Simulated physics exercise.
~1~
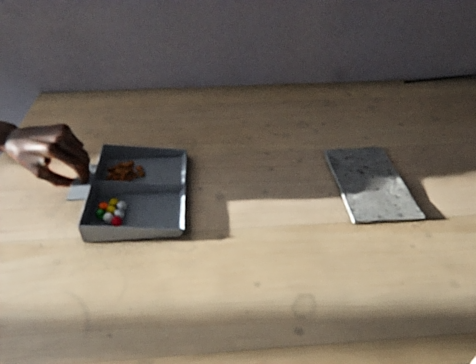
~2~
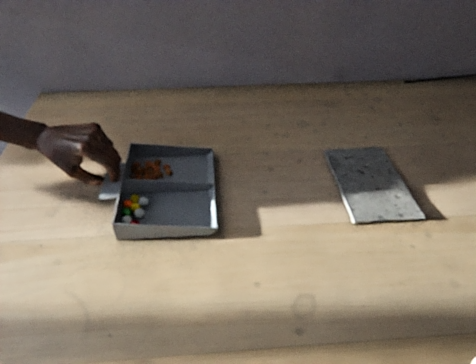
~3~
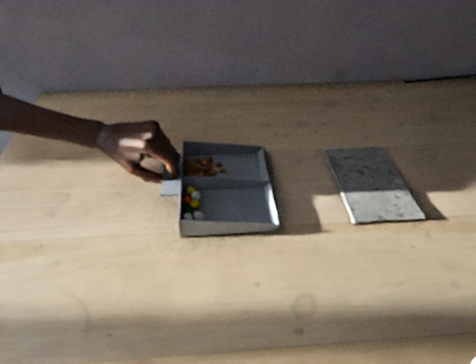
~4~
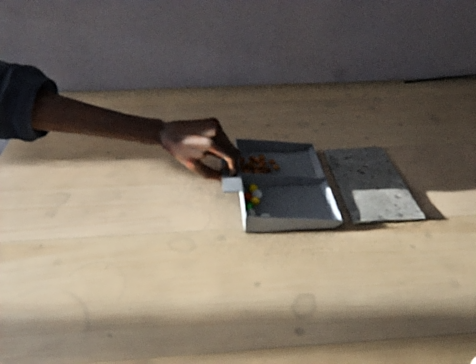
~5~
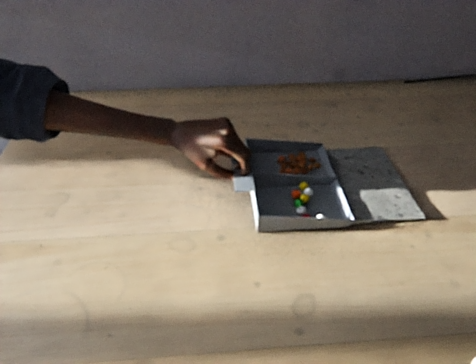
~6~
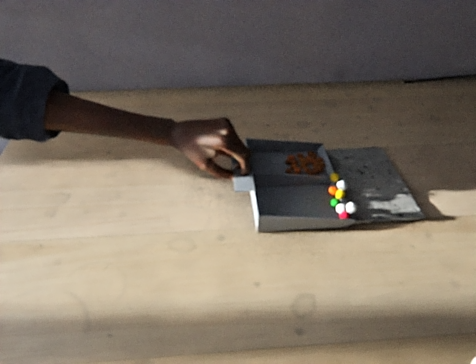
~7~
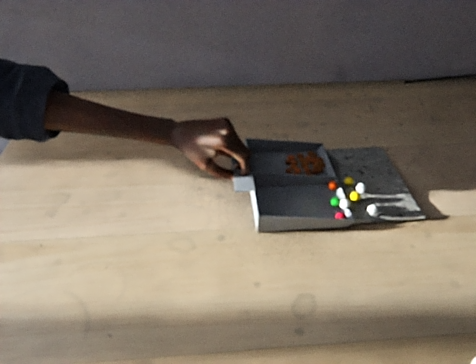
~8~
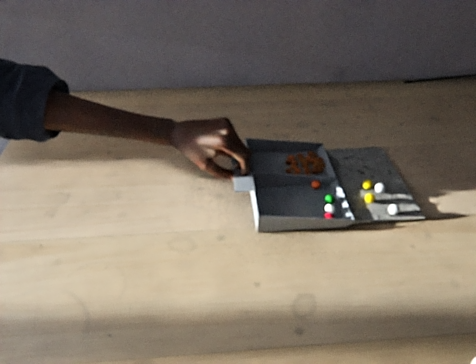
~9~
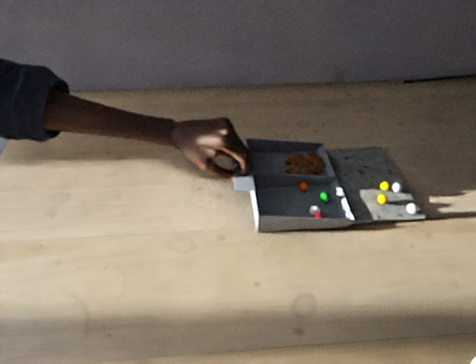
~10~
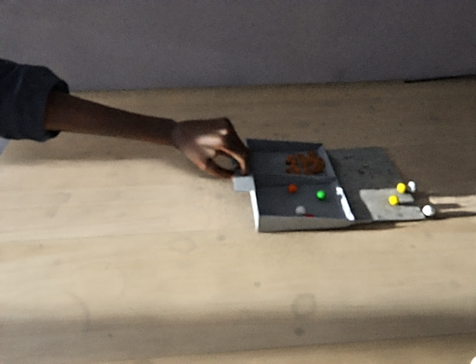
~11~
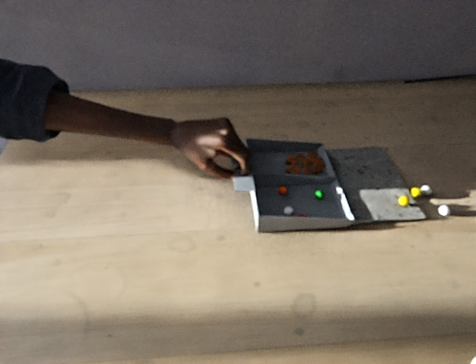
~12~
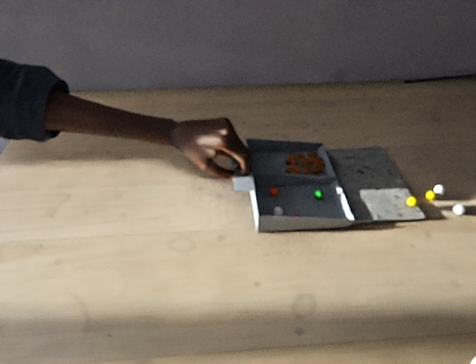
The clip shows a hand pushing a shallow divided tray rightward across a wooden table until it stops against a grey slab. Colourful balls in the near section roll forward, some spilling over the slab, while the brown pieces in the far section shift forward but stay inside.
